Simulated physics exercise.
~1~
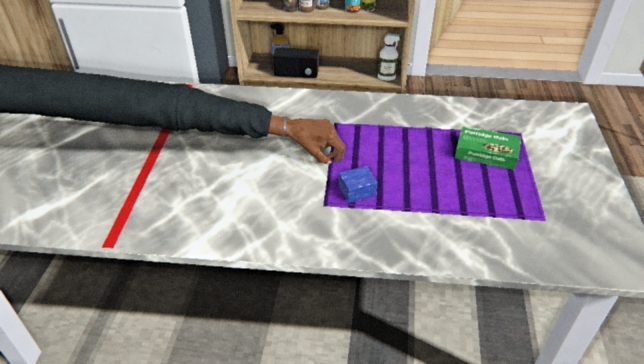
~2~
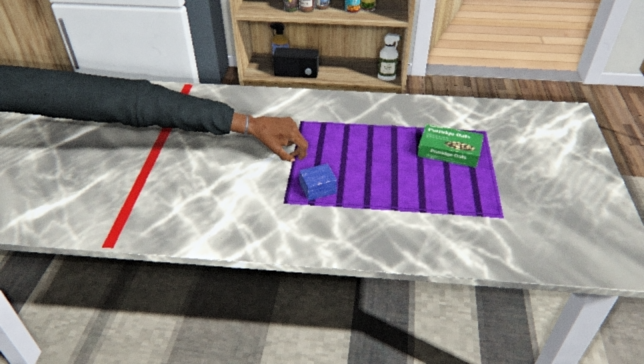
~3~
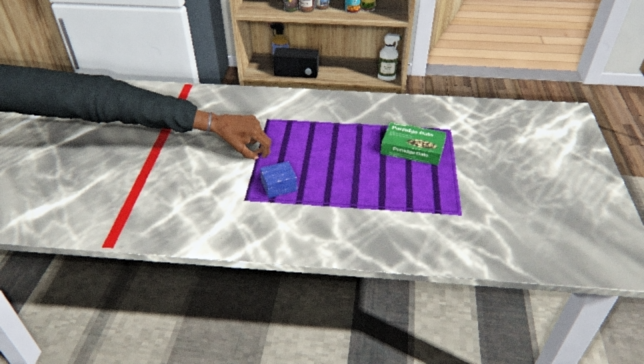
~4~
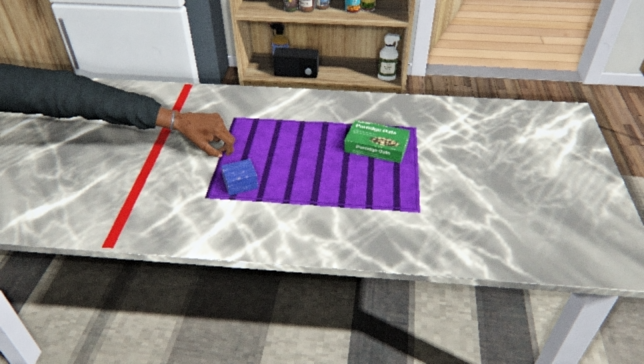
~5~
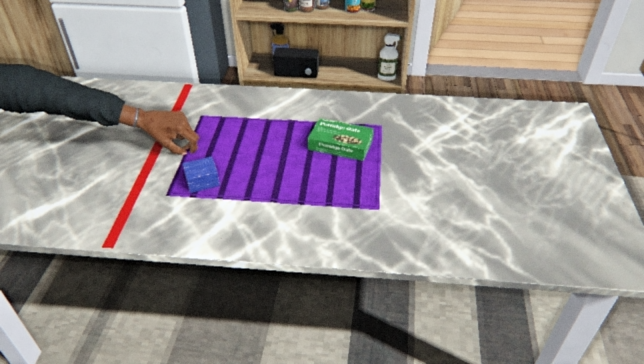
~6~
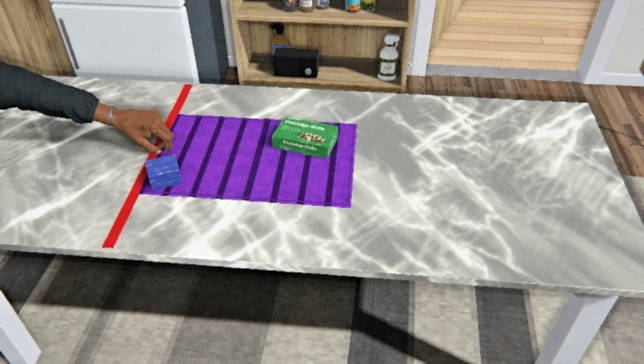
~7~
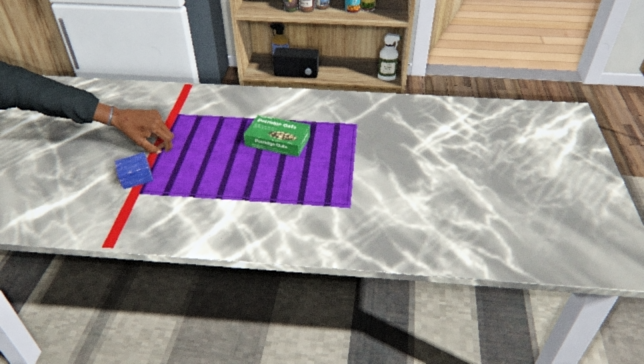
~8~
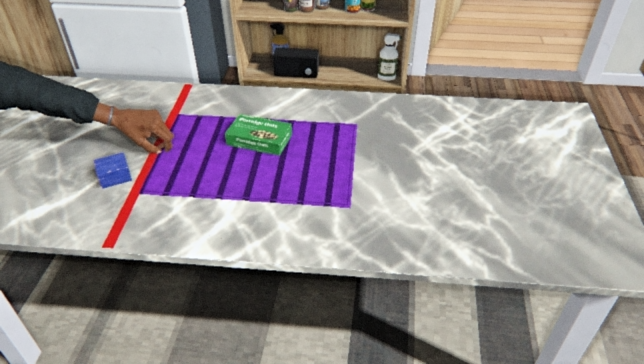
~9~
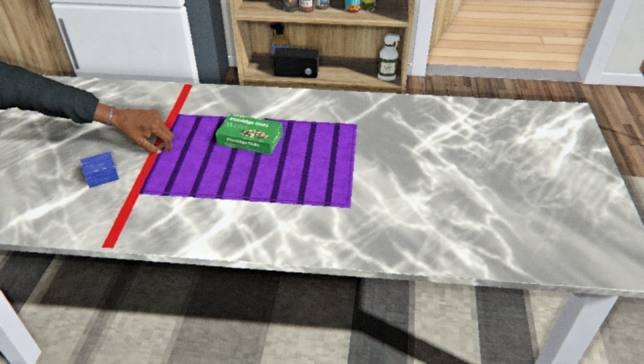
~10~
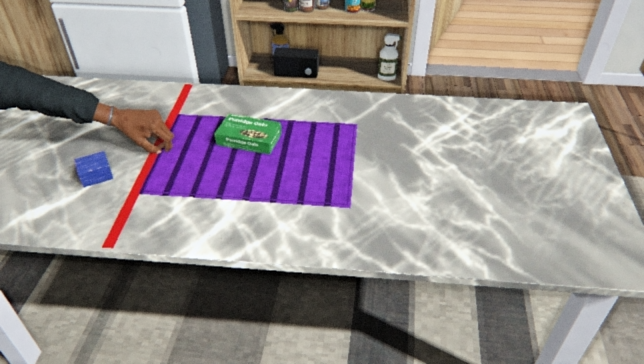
A hand drags a purple cloth left to red tape; the blue block slides off, the green packet stays on.
